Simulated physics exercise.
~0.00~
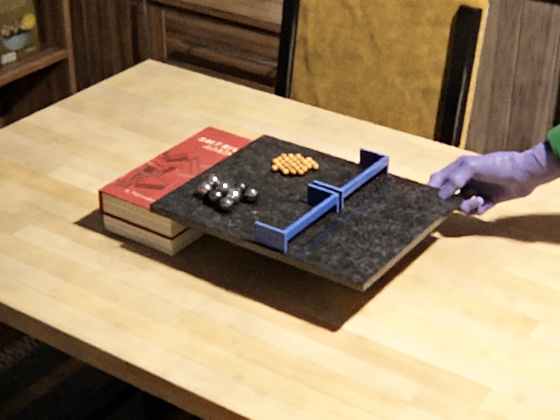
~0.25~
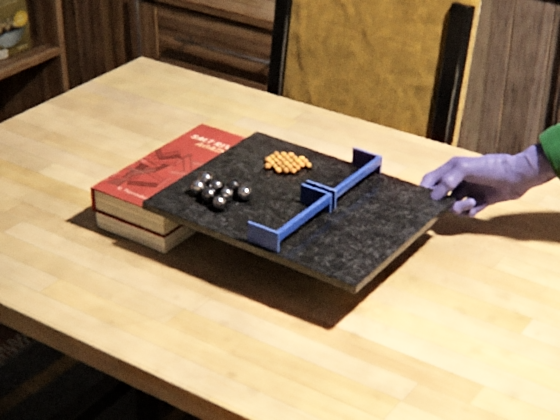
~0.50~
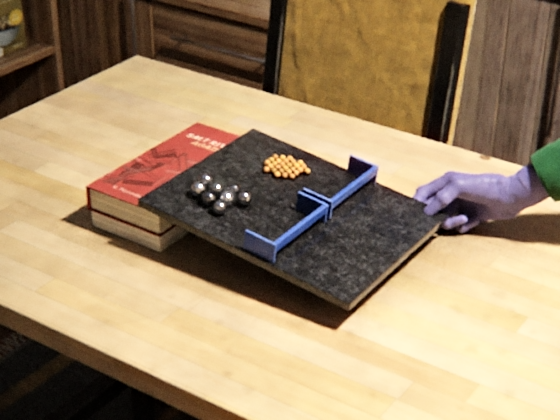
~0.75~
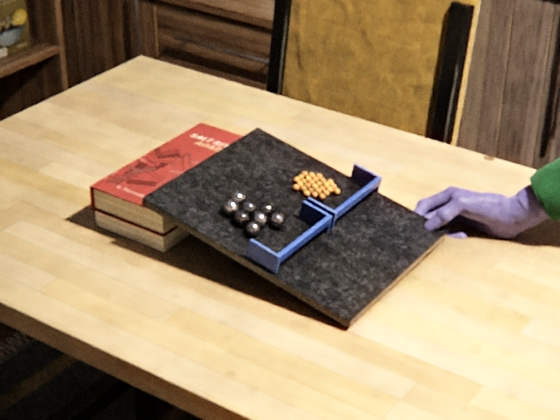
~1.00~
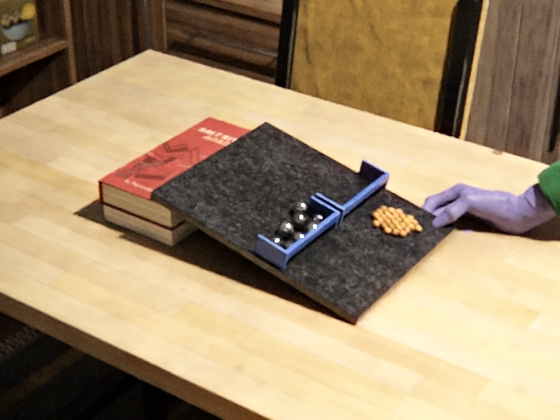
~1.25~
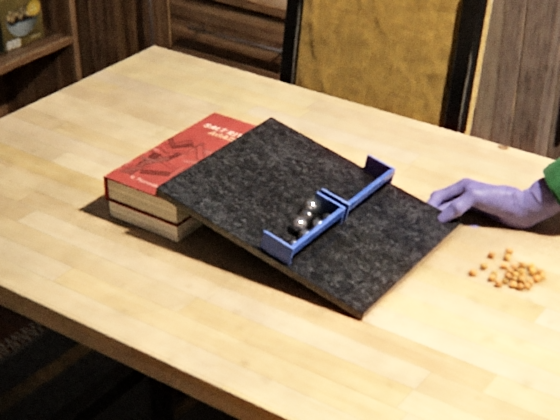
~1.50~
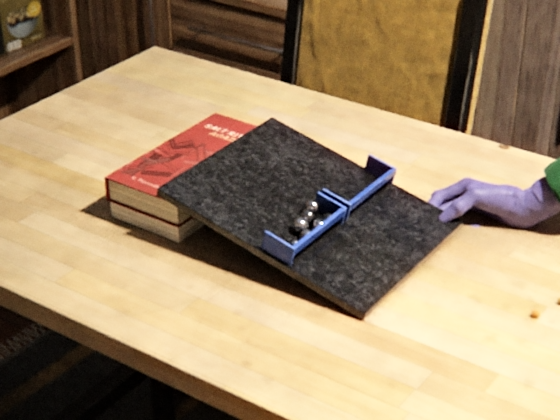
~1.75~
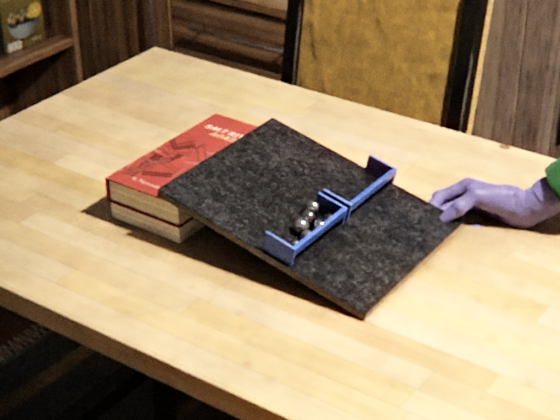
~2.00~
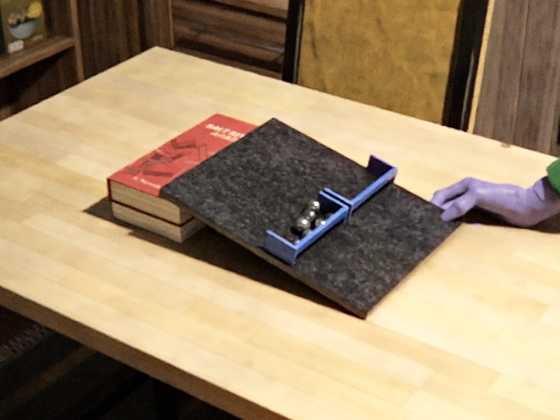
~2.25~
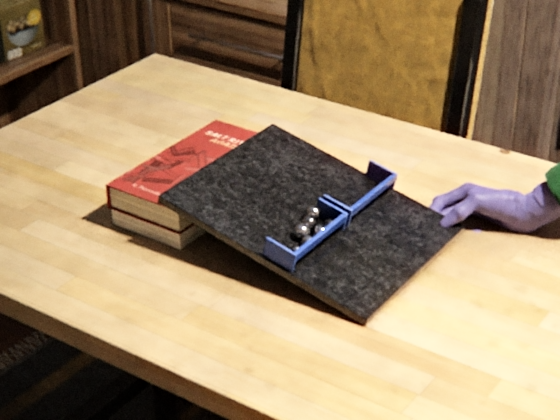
A purple-gloved hand holds the free end of a dark, speckled board whose other end rests on a thick red book on a wooden table. On the board sit a cluster of shiny dark balls in front and a heap of small orange pieces behind, each facing a blue bar. The hand lowers its end, the slope steepens, and both heaps start sliding down to the right. The orange pieces pass under the back bar, run off the board and scatter across the table out of view. The dark balls stop against the front bar and stay gathered there, the hand still at the board's edge.
